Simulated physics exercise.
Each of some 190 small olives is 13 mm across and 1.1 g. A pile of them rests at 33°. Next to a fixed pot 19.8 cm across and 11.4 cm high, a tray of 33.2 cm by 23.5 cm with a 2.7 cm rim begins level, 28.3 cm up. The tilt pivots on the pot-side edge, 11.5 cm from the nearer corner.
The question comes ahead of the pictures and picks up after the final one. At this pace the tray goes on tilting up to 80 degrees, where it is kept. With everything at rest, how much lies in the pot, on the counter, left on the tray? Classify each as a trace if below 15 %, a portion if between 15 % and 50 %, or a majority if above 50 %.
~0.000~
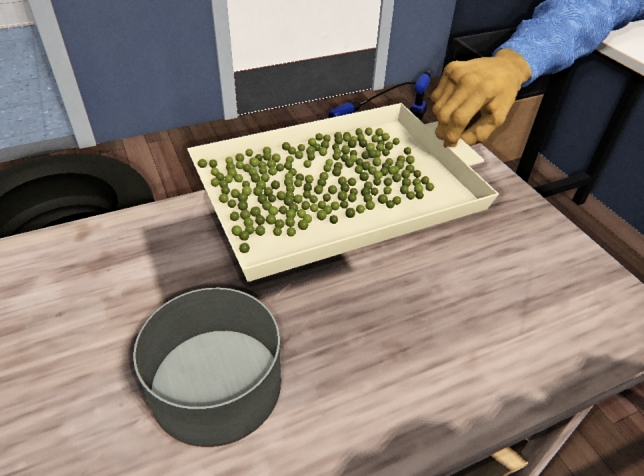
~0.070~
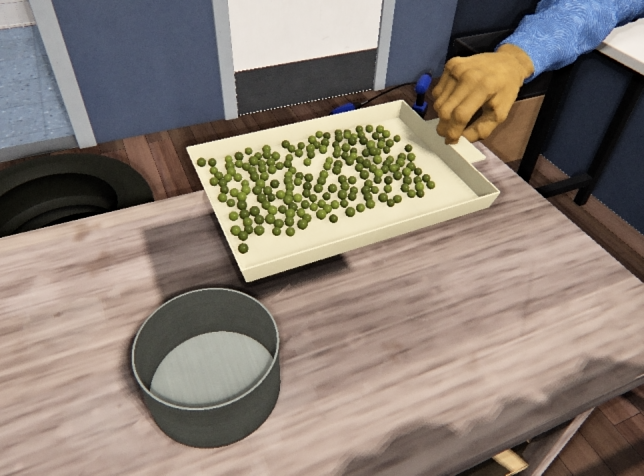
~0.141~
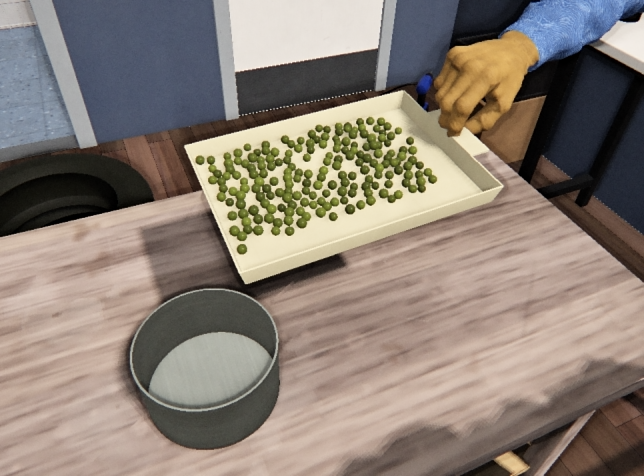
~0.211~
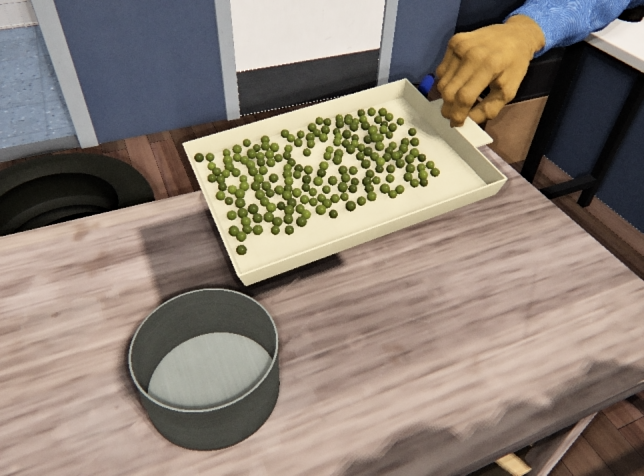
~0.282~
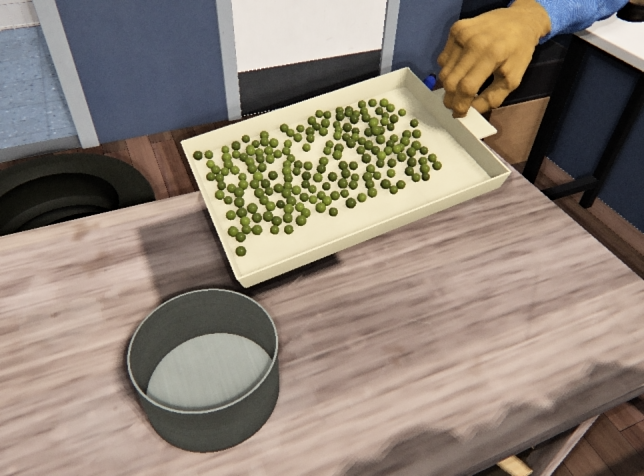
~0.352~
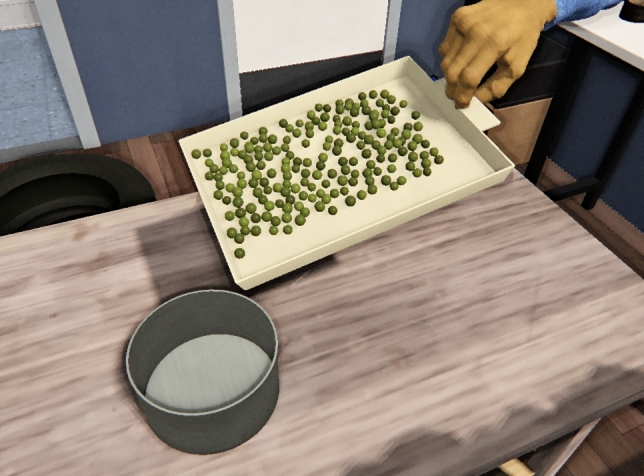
Pot: A trace. Counter: A trace. Tray: A majority.
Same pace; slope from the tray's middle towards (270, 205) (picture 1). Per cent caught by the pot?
That comes to around 0 per cent.
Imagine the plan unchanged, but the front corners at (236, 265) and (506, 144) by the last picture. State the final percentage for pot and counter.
In the pot: 0 per cent; on the counter: 0 per cent.
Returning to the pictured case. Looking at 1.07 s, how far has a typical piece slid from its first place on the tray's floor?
9 cm.
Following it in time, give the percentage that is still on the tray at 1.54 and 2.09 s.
Sequence: 100; 95.
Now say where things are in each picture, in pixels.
Tray tilt 0 degrees, front corners at (247, 264) and (492, 192); middle of the pieces at (324, 176); pot at (208, 342), in the first frame.
Tray tilt 1 degrees, front corners at (245, 265) and (494, 190); middle of the pieces at (324, 175), in the second frame.
Tray tilt 4 degrees, front corners at (243, 268) and (497, 185), lowest corner left front; middle of the pieces at (324, 171), in the third frame.
Tray tilt 7 degrees, front corners at (242, 270) and (500, 177), lowest corner left front; middle of the pieces at (324, 166), in the fourth frame.
Tray tilt 10 degrees, front corners at (241, 273) and (504, 171), lowest corner left front; middle of the pieces at (324, 161), in the fifth frame.
Tray tilt 13 degrees, front corners at (240, 276) and (507, 164), lowest corner left front; middle of the pieces at (323, 157); pot at (203, 346). The tray's pace is about 45 degrees a second, in the sixth frame.
Then, at 1.07 s, tilt 44 degrees; the tray holds 100 %, the pot 0 %.
Then, at 1.54 s, tilt 65 degrees; the tray holds 100 %, the pot 0 %.
After 2.09 s, tilt 80 degrees; the tray holds 95 %, the pot 0 %.
By 2.4 s all is still; pot 0 %, counter 0 %, tray 95 %.
